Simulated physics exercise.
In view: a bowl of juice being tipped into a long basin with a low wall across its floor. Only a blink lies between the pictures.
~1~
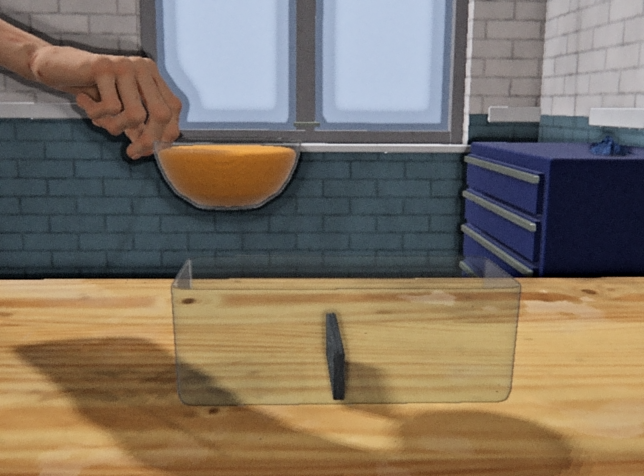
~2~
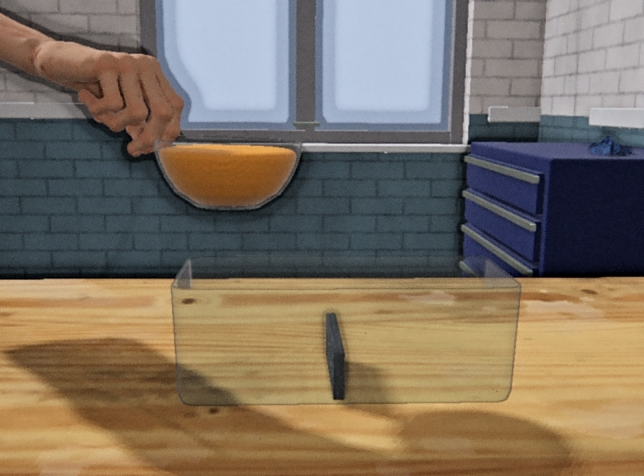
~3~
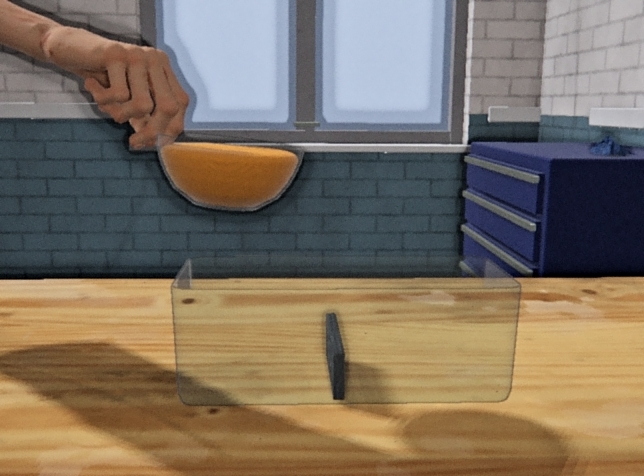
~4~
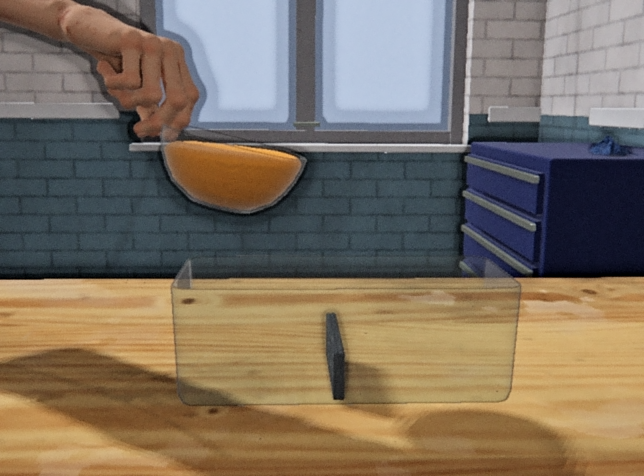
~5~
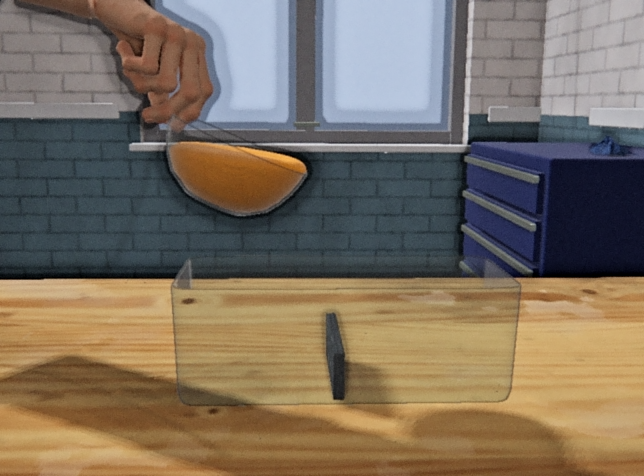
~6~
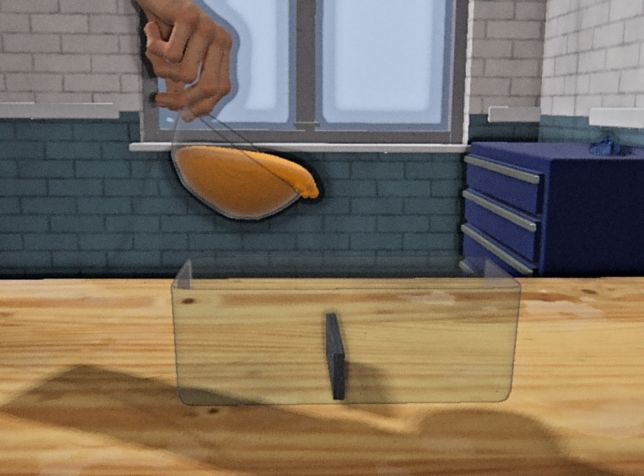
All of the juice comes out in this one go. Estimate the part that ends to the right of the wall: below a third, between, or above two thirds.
It comes to from a third to two thirds.
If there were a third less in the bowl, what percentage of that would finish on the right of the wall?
Near 40 %.
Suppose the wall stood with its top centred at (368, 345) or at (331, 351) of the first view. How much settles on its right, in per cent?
Near 25 % and 60 %.
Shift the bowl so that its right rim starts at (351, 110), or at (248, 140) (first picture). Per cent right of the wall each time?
Near 85 % and 10 %.
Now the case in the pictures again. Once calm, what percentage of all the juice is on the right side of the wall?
It comes to 50 per cent or so.
A moment on, the bowl is tipped right over and 4 per cent is still to pour, 30 is left of the wall and 50 right of it.
Next, the bowl is tipped right over and 0 per cent is still to pour, 44 is left of the wall and 50 right of it.
Then the bowl is tipped right over and 0 per cent is still to pour, 46 is left of the wall and 51 right of it.
Later the bowl is tipped right over and 0 per cent is still to pour, 46 is left of the wall and 52 right of it.
Finally, 46 per cent lies left of the wall, 52 right of it and 2 outside.
